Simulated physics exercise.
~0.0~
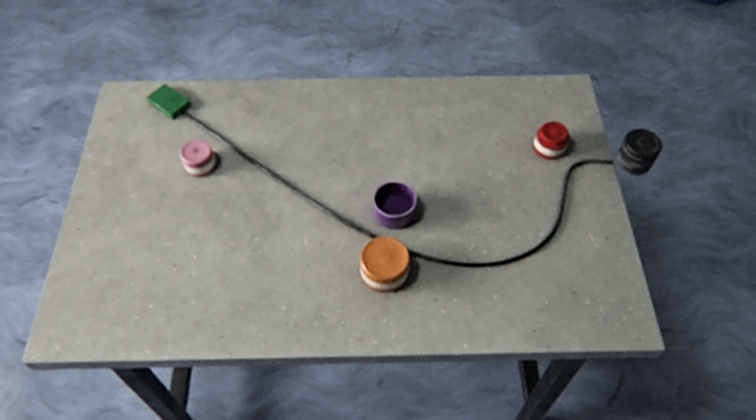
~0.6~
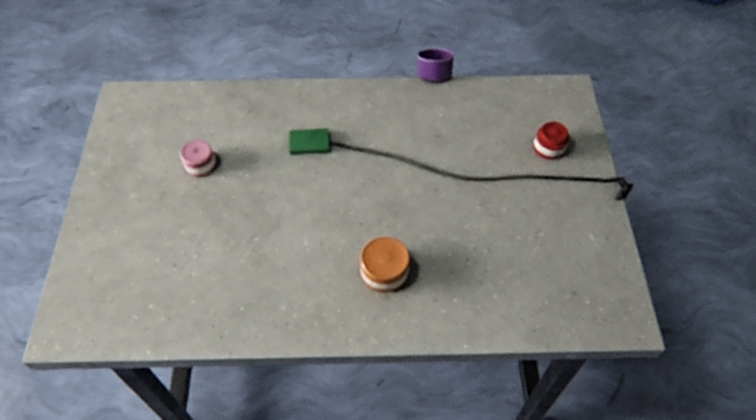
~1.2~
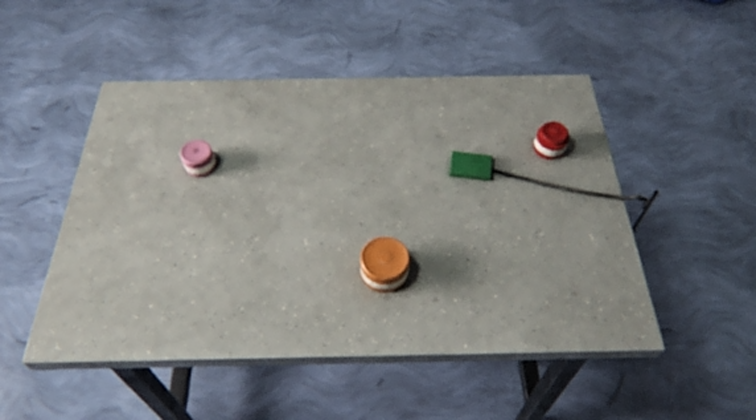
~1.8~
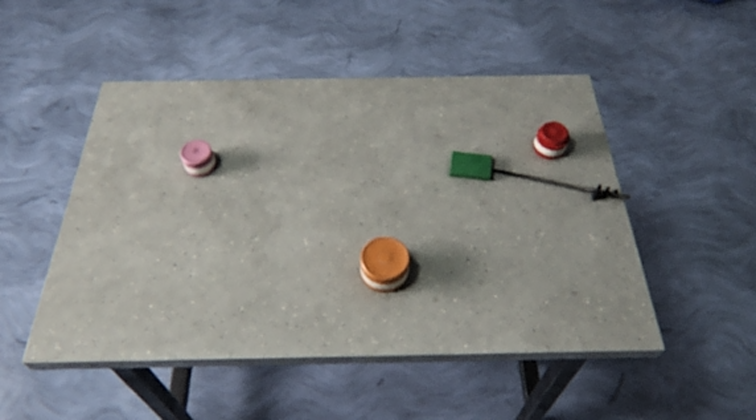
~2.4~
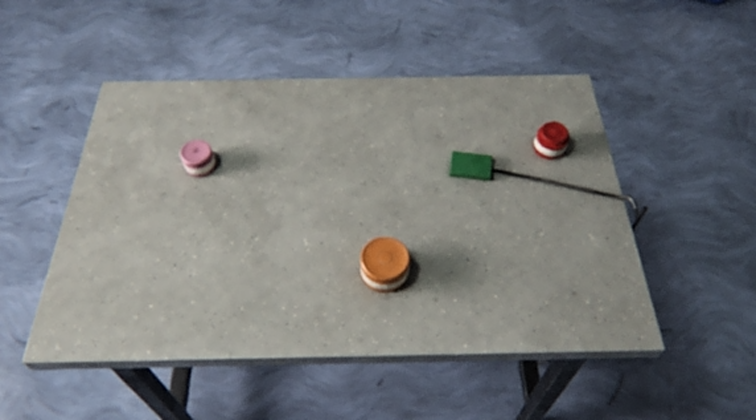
On a gray table, a black speaker tied by a cable to a green phone dropped off the right edge, dragging the phone rightward as the purple mug went over the back; the phone stopped near the red jar, its cable hanging over the side.
